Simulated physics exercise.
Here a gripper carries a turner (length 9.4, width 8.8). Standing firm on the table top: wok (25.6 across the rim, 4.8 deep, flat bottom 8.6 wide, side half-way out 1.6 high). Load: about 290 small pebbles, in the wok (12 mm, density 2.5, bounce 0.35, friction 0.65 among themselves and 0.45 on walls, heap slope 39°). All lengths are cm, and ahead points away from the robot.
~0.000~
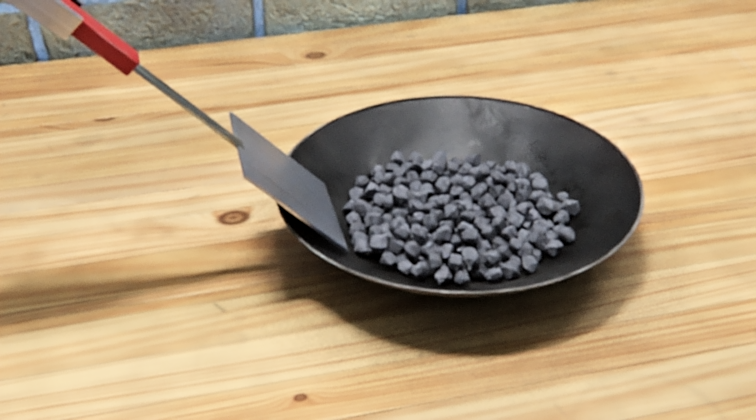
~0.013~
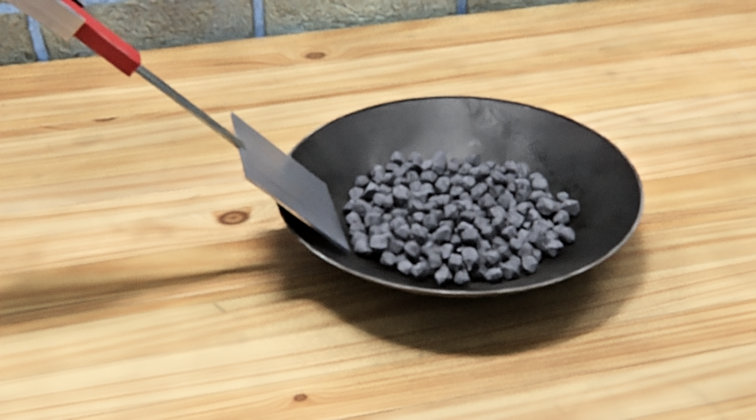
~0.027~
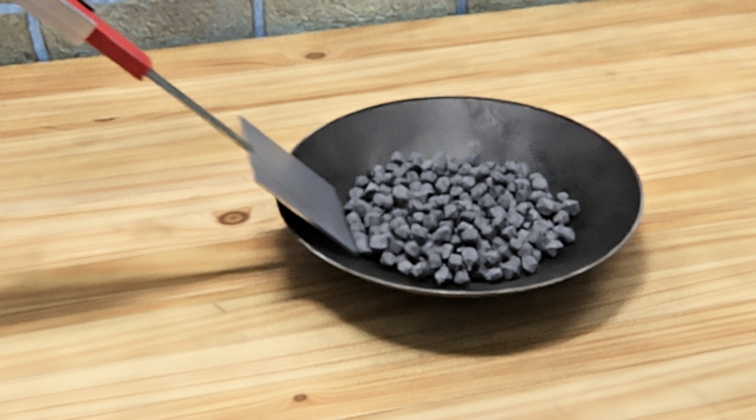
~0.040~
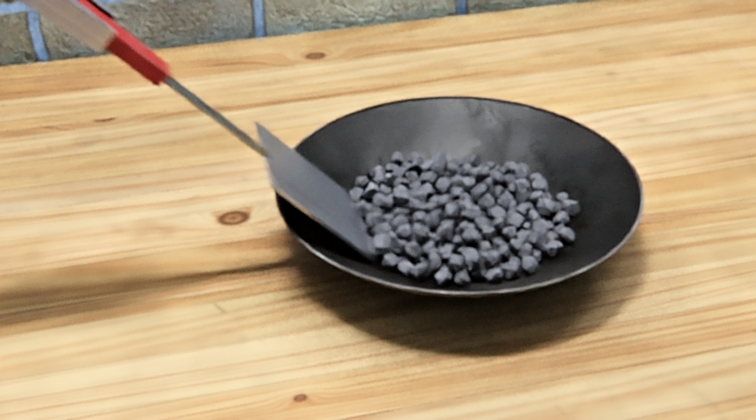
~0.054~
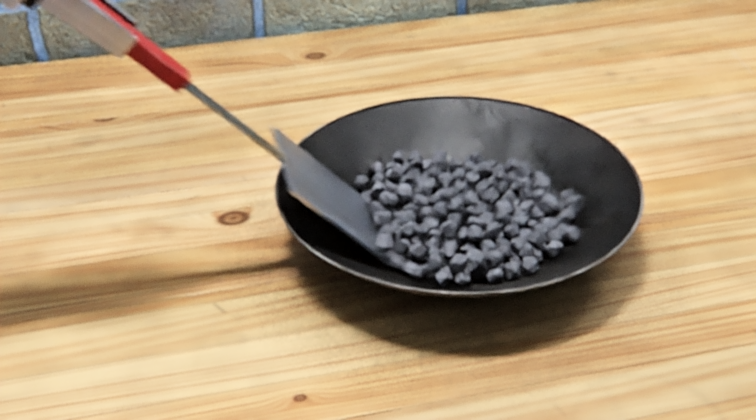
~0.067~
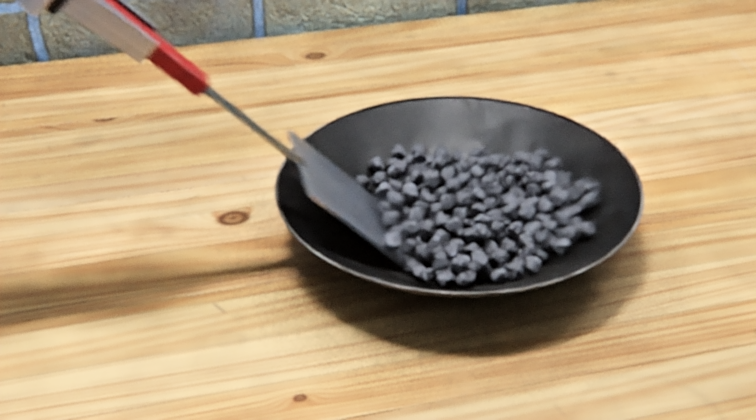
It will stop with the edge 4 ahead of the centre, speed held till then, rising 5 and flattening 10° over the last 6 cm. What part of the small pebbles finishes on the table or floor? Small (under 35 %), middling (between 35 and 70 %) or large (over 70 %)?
Answer: Small; under 35 % of the small pebbles finish on the table or floor.
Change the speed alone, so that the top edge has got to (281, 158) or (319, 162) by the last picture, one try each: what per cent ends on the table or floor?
About 0 and 20 per cent.
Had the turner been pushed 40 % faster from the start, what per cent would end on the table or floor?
It would be near 25 per cent.
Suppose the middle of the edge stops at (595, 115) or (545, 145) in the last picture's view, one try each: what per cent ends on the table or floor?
About 55 and 20 per cent.
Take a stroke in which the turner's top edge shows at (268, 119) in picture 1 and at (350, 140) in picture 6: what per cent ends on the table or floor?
Some 20 per cent.
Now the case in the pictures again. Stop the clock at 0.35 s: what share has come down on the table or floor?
About 10 per cent.
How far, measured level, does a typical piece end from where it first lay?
About 6 cm.
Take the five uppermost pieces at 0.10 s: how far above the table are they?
About 5 cm.
After 0.10 s, sloping 47°, highest piece 6 above the table; 293 in the wok.
After 0.14 s, sloping 43°, highest piece 7 above the table; 284 in the wok, 9 on the blade or in flight.
After 0.35 s, sloping 38°, highest piece 6 above the table; 255 in the wok, 35 on the table or floor, 3 on the blade or in flight.
After 1.40 s, sloping 38°, highest piece 5 above the table; 255 in the wok, 38 on the table or floor.
At rest, 255 in the wok, 38 on the table or floor. That is 13 % on the table or floor.
